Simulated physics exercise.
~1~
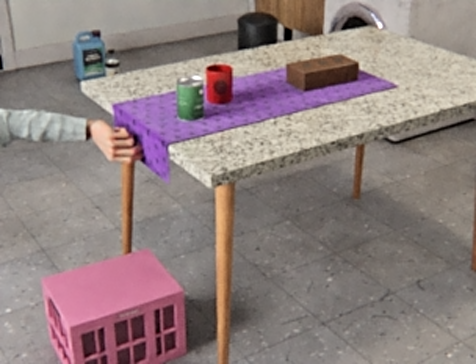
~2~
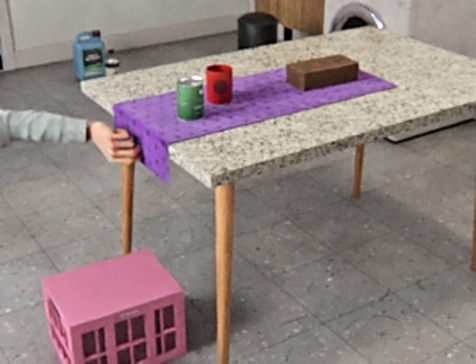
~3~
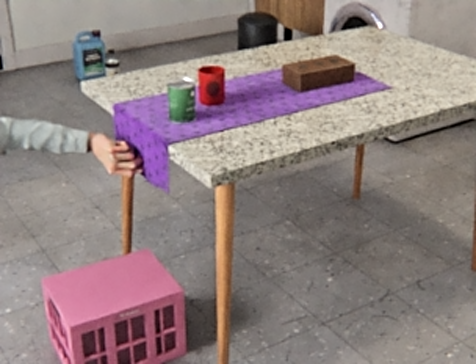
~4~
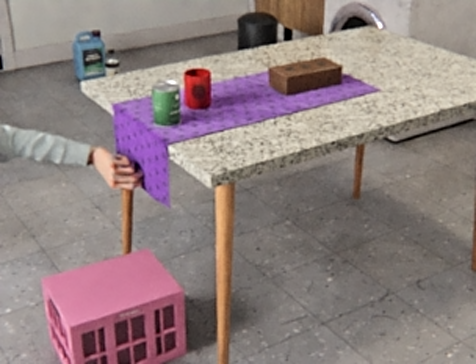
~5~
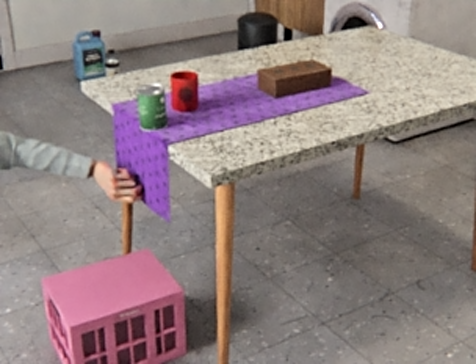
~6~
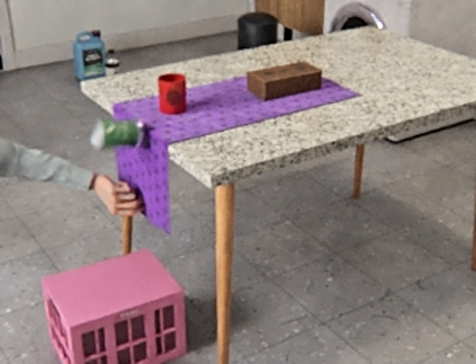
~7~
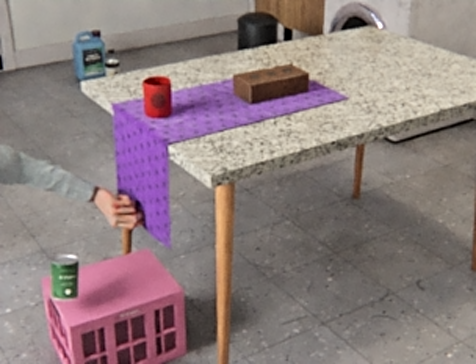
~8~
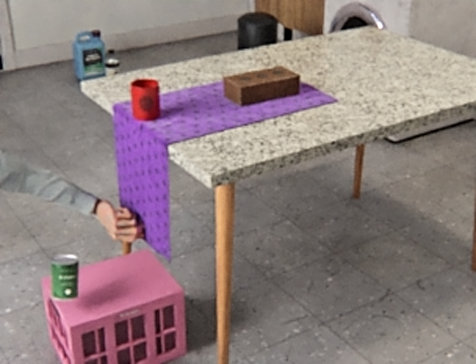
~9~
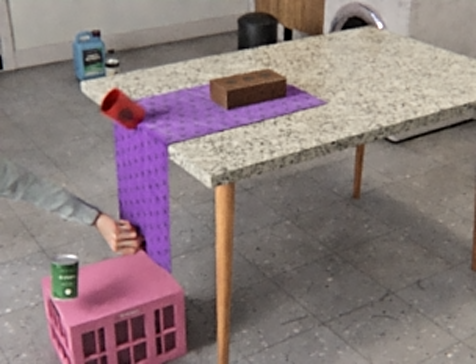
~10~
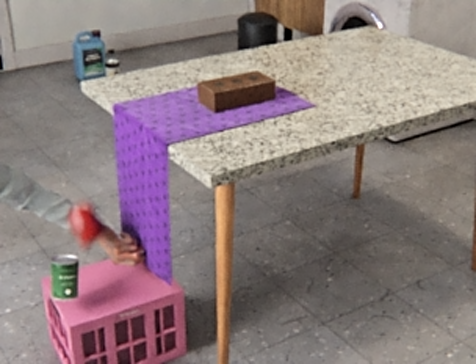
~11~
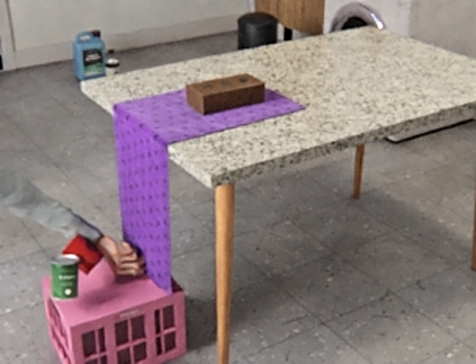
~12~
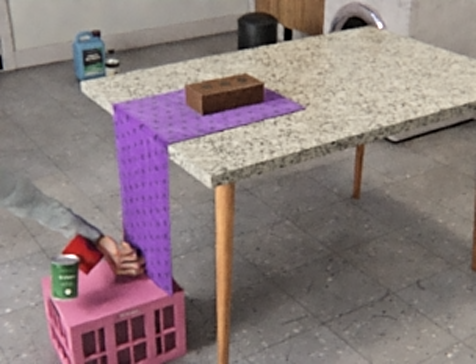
A hand pulled the end of a purple tablecloth down the side of a speckled table, and first the green tin, then the red mug toppled off onto the pink crate below, while the brick slid along but stayed on top.
